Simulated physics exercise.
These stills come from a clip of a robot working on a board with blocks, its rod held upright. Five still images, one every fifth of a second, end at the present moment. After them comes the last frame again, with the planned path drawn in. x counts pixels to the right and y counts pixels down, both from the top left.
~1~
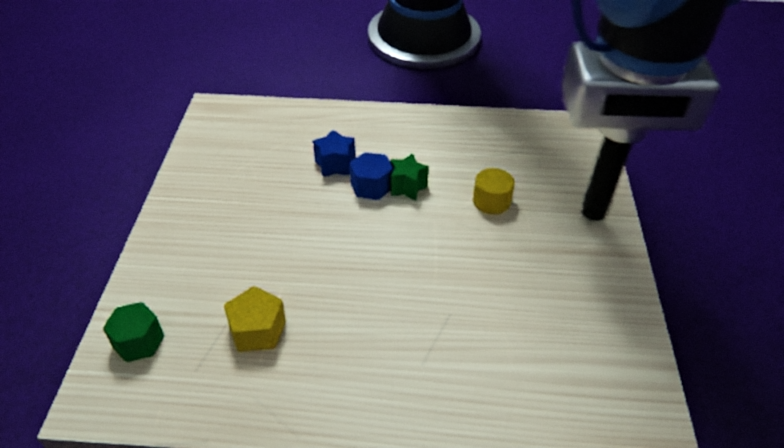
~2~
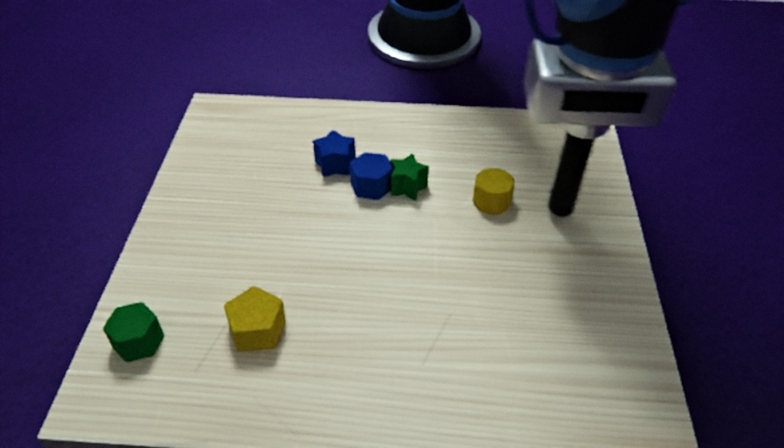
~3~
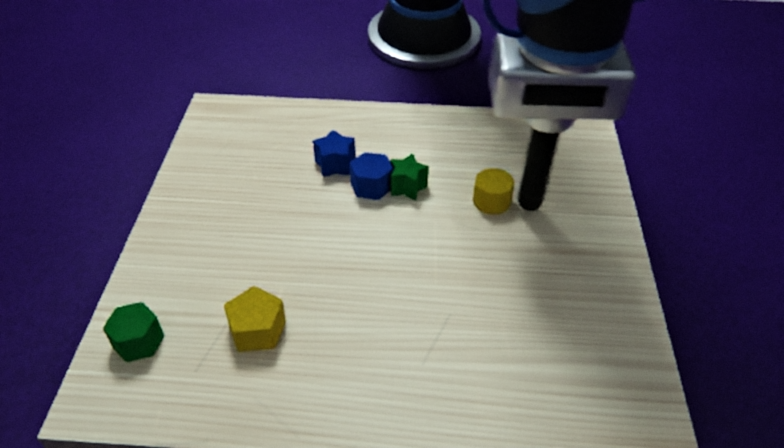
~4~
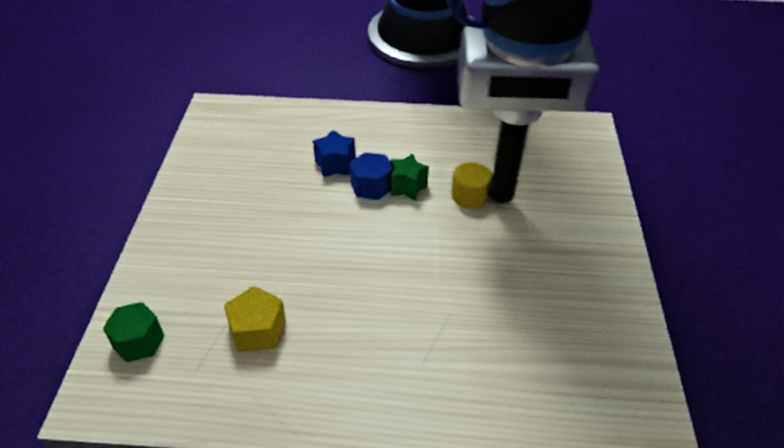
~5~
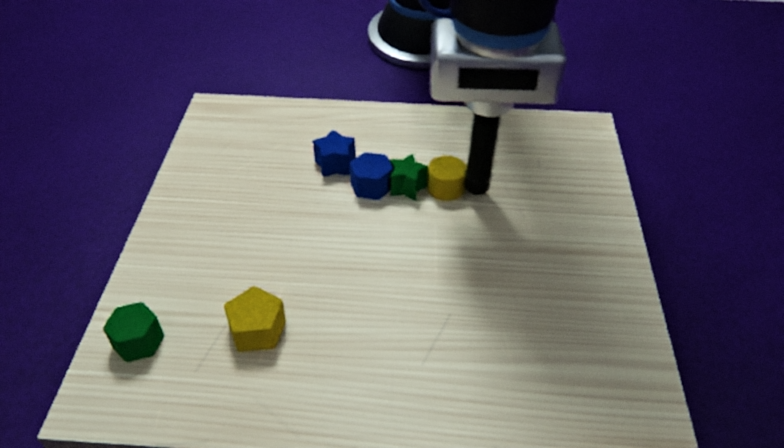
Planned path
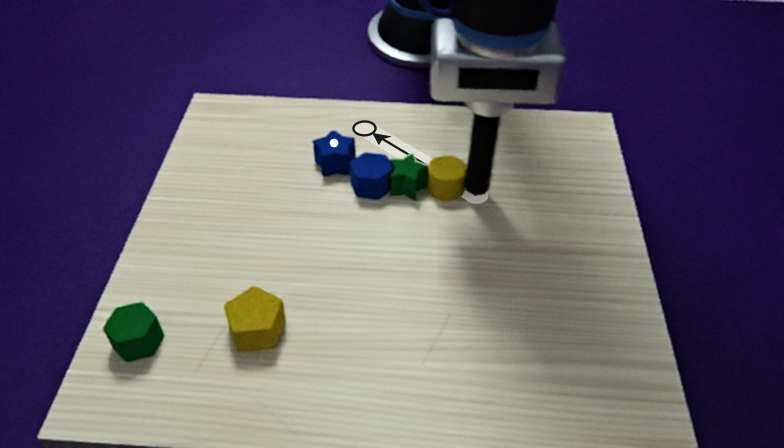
On a pale wooden board, a robot arm's black rod moves left and pushes a yellow block up to a green star.
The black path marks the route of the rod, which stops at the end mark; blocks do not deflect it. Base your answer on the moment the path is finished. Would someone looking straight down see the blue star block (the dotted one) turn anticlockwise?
No.
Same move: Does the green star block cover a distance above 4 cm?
Going by the path, yes.
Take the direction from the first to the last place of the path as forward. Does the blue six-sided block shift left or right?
Toward the left.
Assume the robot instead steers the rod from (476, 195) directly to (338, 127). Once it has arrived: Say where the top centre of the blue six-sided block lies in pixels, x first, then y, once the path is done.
It will end up at (349, 168).
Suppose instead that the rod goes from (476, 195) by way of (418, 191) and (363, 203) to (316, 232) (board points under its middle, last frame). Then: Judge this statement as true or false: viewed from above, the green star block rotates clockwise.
That is false.
Drawn move, from (476, 195) to (365, 128); the dot is on the blue star block.
The first path, step by step. One third of the way, rod (437, 164); blue star block (330, 143), turned 15° clockwise; blue six-sided block (351, 167), turned 35° anticlockwise; green star block (379, 150), turned 55° anticlockwise; yellow circle (409, 141).
Two thirds of the way, rod (399, 142); blue star block (315, 144), turned 20° clockwise; blue six-sided block (345, 169), turned 55° anticlockwise; green star block (354, 143), turned 95° anticlockwise; yellow circle (370, 125).
At the end, rod (364, 121); blue star block (312, 146), turned 35° clockwise; blue six-sided block (345, 169), turned 55° anticlockwise; green star block (351, 142), turned 120° anticlockwise; yellow circle (340, 118).
